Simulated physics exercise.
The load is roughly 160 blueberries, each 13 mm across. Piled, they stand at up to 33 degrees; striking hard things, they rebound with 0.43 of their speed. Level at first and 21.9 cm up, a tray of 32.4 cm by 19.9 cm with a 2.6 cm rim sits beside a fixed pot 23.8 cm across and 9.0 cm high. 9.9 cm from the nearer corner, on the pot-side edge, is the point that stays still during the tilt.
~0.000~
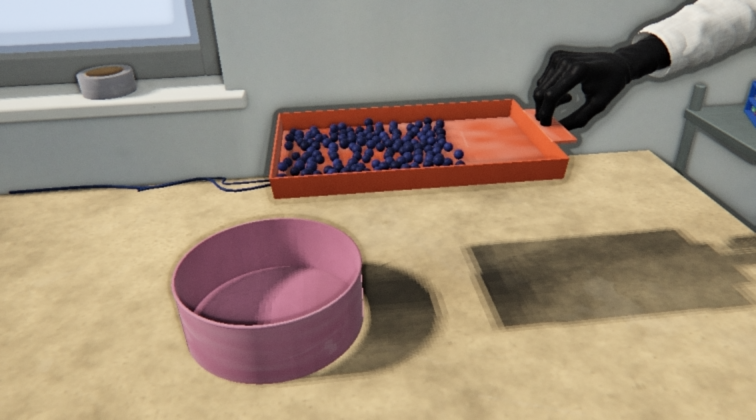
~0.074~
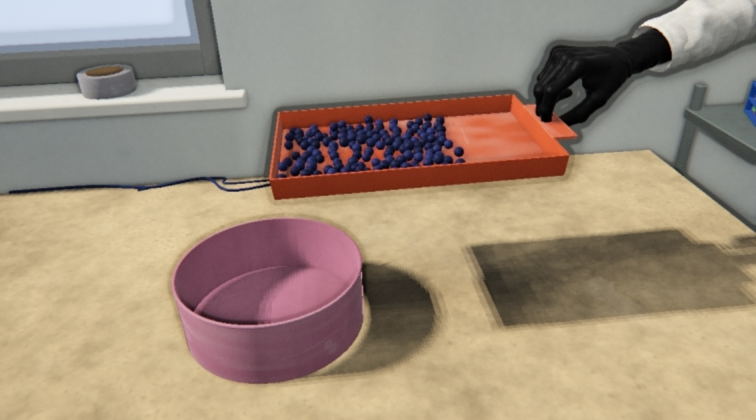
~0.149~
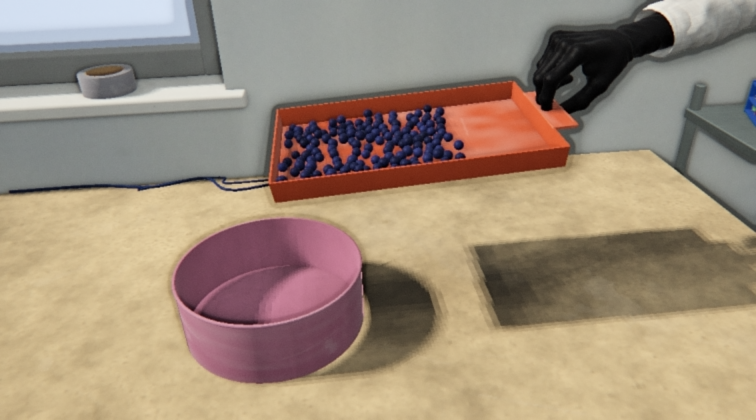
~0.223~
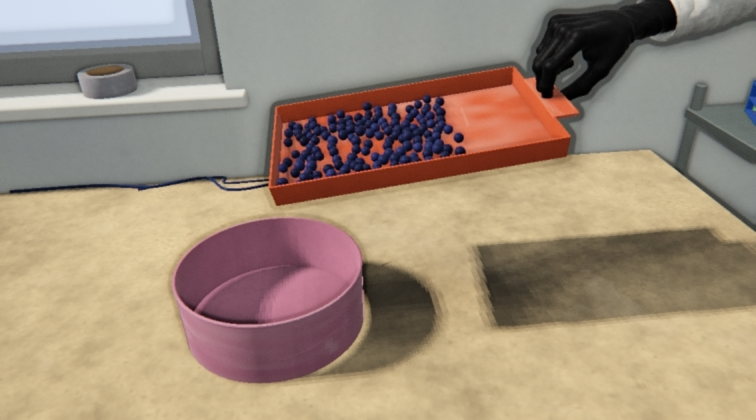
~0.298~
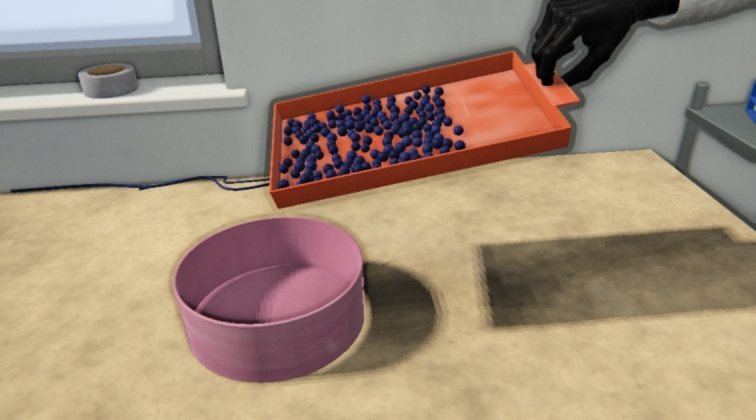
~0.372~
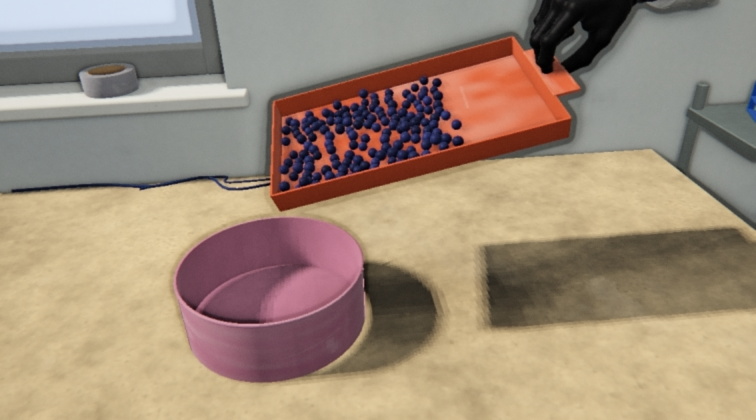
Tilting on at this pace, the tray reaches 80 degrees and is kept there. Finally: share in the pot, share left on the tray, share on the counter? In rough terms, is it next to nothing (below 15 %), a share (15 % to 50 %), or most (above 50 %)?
Roughly: Pot: Next to nothing, left on the tray: Most, counter: Next to nothing.
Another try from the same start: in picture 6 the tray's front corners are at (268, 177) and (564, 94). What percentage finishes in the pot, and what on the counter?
Pot 0; counter 0.
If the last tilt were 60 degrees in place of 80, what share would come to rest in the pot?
About 0 in a hundred would end up in the pot.
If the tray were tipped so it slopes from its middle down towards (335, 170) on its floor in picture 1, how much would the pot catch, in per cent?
I'd say close to 0 %.
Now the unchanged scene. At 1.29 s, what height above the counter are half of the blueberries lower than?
About 26 cm.
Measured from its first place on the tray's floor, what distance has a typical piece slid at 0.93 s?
Displacement on the tray: Roughly 3 cm.
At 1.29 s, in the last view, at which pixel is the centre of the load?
Load centre, approx.: (324, 139) px.
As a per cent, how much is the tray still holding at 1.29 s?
100%, roughly.
Then, at 0.93 s, tilt 47 degrees; the tray holds 100 %, the pot 0 %.
After 1.29 s, tilt 66 degrees; the tray holds 100 %, the pot 0 %.
After 1.75 s, tilt 80 degrees; the tray holds 100 %, the pot 0 %.
At rest (2.1 s), pot 0 %, tray 100 %, counter 0 %.
